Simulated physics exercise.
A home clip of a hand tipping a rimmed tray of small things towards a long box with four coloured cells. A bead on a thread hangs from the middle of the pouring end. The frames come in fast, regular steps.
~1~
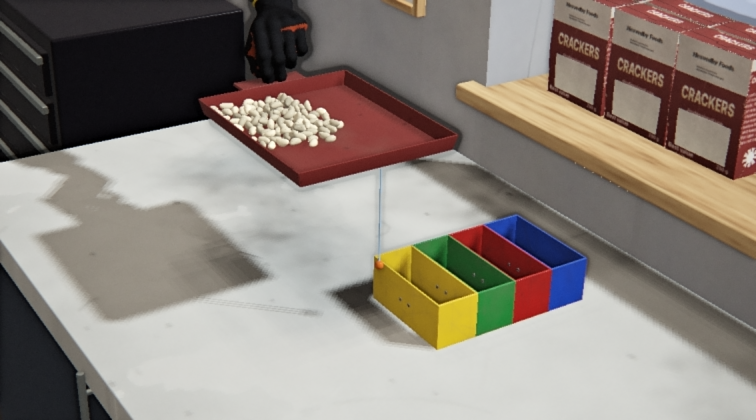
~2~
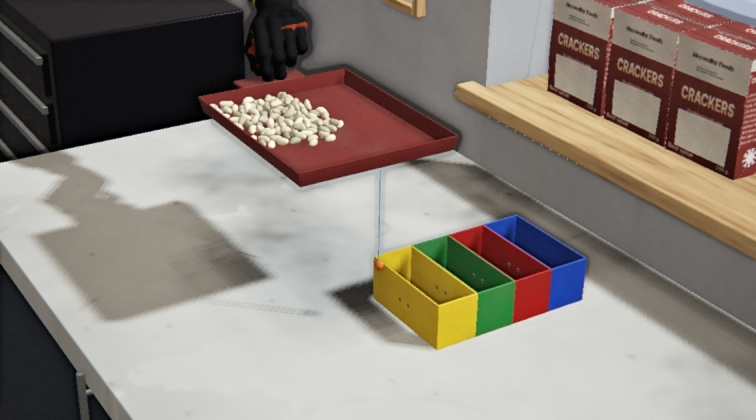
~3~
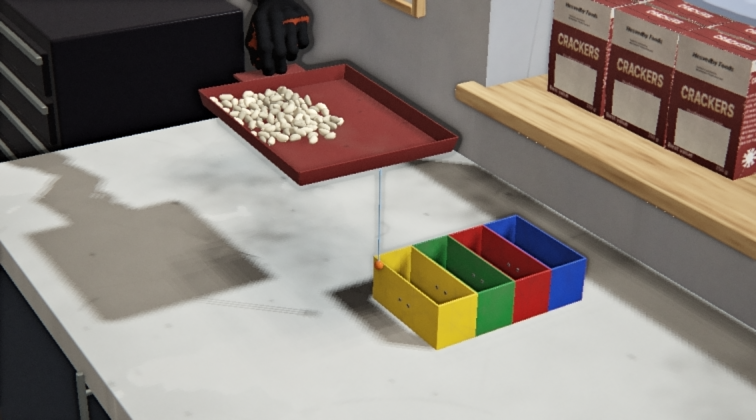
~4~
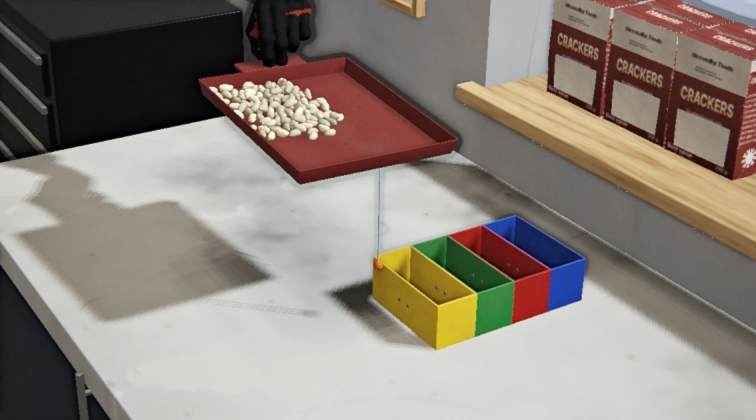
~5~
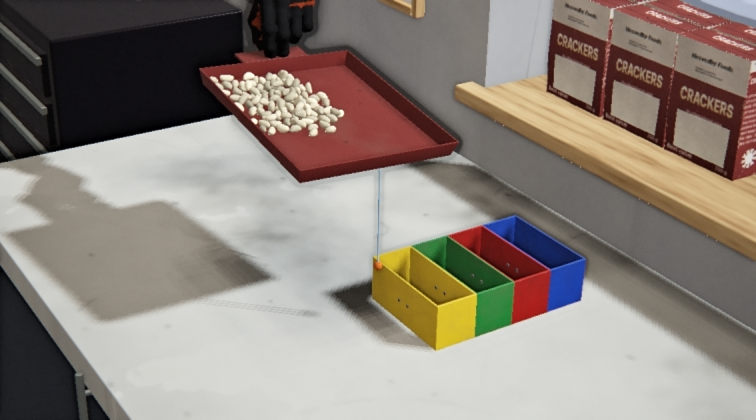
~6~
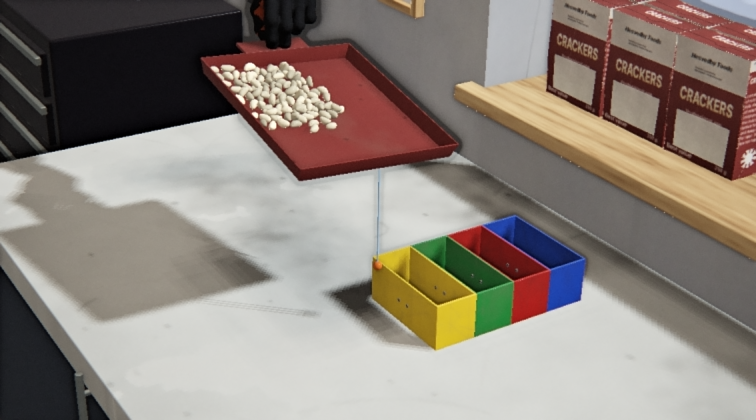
On a white worktop in a room with grey walls, seen from above at an angle by a still camera, a dark drawer cabinet stands behind at left and cracker boxes line a wooden shelf at right. A dark-gloved hand holds a red rimmed tray of white beans above a box with yellow, green, red and blue cells. The tray stays level at first, then its back rises slightly, tilting it gently while the beans barely shift.
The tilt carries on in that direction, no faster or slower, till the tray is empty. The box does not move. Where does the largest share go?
It favours the green compartment.
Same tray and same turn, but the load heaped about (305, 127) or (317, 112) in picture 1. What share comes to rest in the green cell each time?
About 60 and 60 per cent.
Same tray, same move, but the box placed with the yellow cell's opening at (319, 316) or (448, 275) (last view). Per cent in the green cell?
In turn 0 and 20 in a hundred.
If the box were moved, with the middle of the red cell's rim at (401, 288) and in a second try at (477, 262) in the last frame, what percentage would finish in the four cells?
About 70 and 100 per cent.
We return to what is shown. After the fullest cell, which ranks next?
The runner-up: The yellow one.
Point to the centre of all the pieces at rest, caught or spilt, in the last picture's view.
Near (451, 307).
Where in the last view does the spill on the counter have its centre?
At about (424, 370).
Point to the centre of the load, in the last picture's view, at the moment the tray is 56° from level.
Near (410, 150).
Just after the last frame, tray tipped steeply; the larger part on the tray; just a few in the green cell; just a few in the yellow cell; about a tenth falling or outside the box.
A moment on, tray tipped right over; roughly half on the tray; roughly a quarter in the green cell; about a tenth in the yellow cell; just a few in the red cell; just a few in the blue cell; roughly a quarter falling or outside the box.
Further on, tray tipped past a quarter turn; roughly half in the green cell; roughly a third in the yellow cell; just a few in the red cell; just a few in the blue cell; about a tenth falling or outside the box.
When it is over, tray tipped past a quarter turn; roughly half in the green cell; roughly a third in the yellow cell; just a few in the red cell; just a few in the blue cell; about a tenth outside the box.
